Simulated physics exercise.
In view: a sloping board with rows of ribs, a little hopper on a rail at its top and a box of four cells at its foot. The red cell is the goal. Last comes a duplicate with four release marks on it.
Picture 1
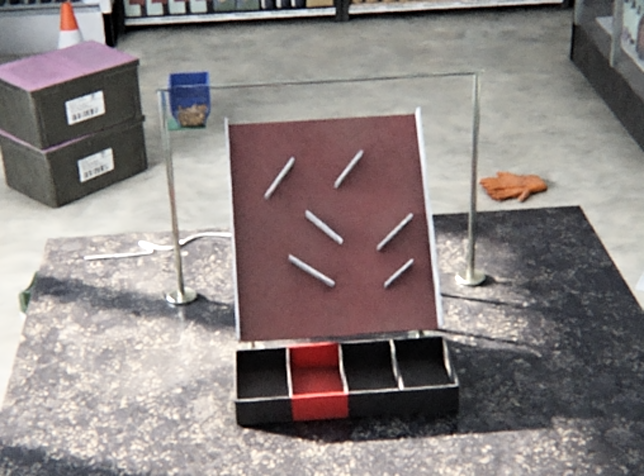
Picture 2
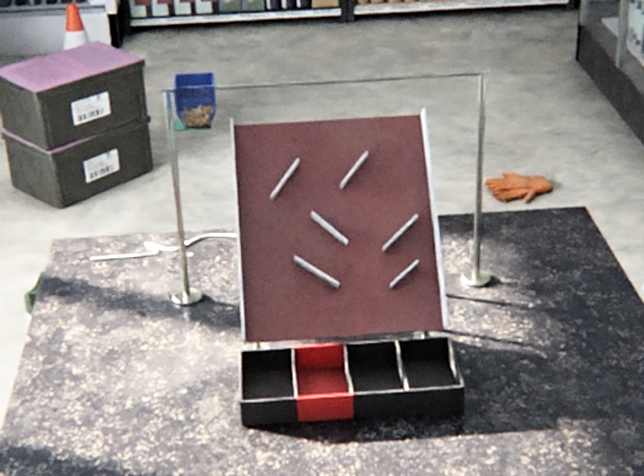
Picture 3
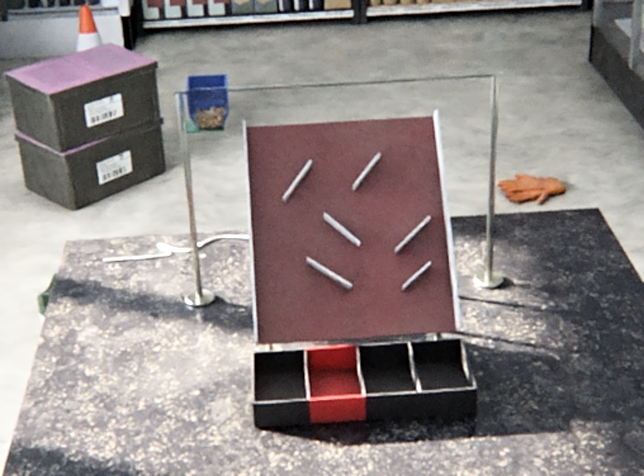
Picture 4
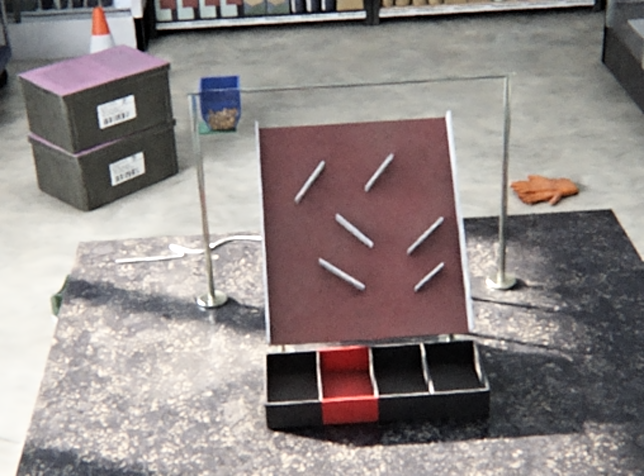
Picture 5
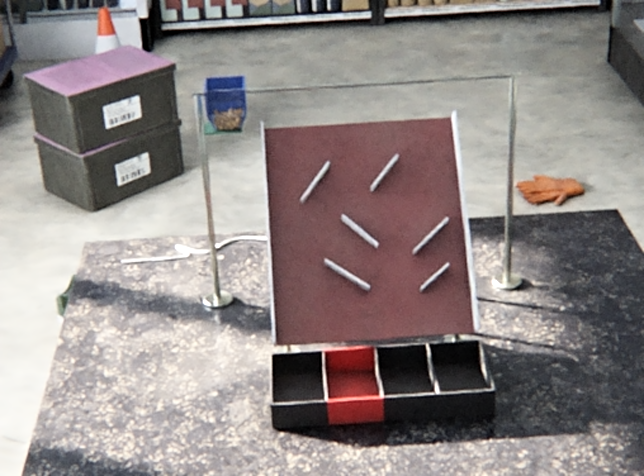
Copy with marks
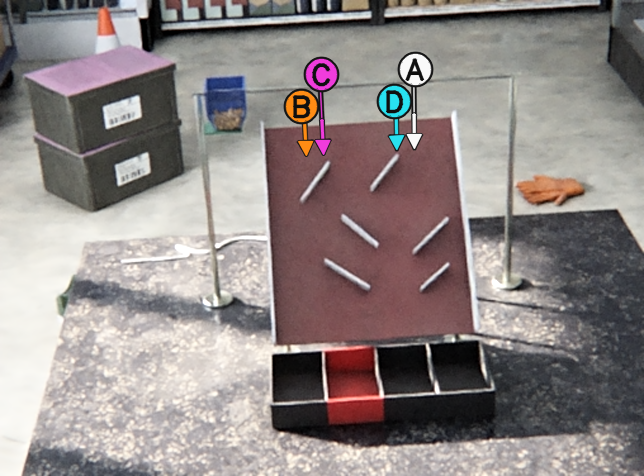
On a speckled surface, a ribbed sloping board and four-celled box shift slightly right in view.
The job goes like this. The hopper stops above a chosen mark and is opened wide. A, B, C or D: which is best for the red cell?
It is A.
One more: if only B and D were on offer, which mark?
That is mark D.
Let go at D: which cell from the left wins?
The third.
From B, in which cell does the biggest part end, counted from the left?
The first from the left.
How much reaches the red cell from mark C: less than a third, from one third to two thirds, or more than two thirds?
Less than a third.
On the marked copy, mark A meets the board at (414, 143); mark B meets the board at (306, 150); mark C meets the board at (323, 149); mark D meets the board at (396, 144).
Choosing A, close to a third in the red cell, close to half in other cells, a small share outside the box.
Choosing B, only a few in the red cell, the bulk in other cells, close to a quarter outside the box.
Choosing C, none at all in the red cell, the bulk in other cells, close to a quarter outside the box.
Choosing D, close to a quarter in the red cell, close to two thirds in other cells, a small share outside the box.
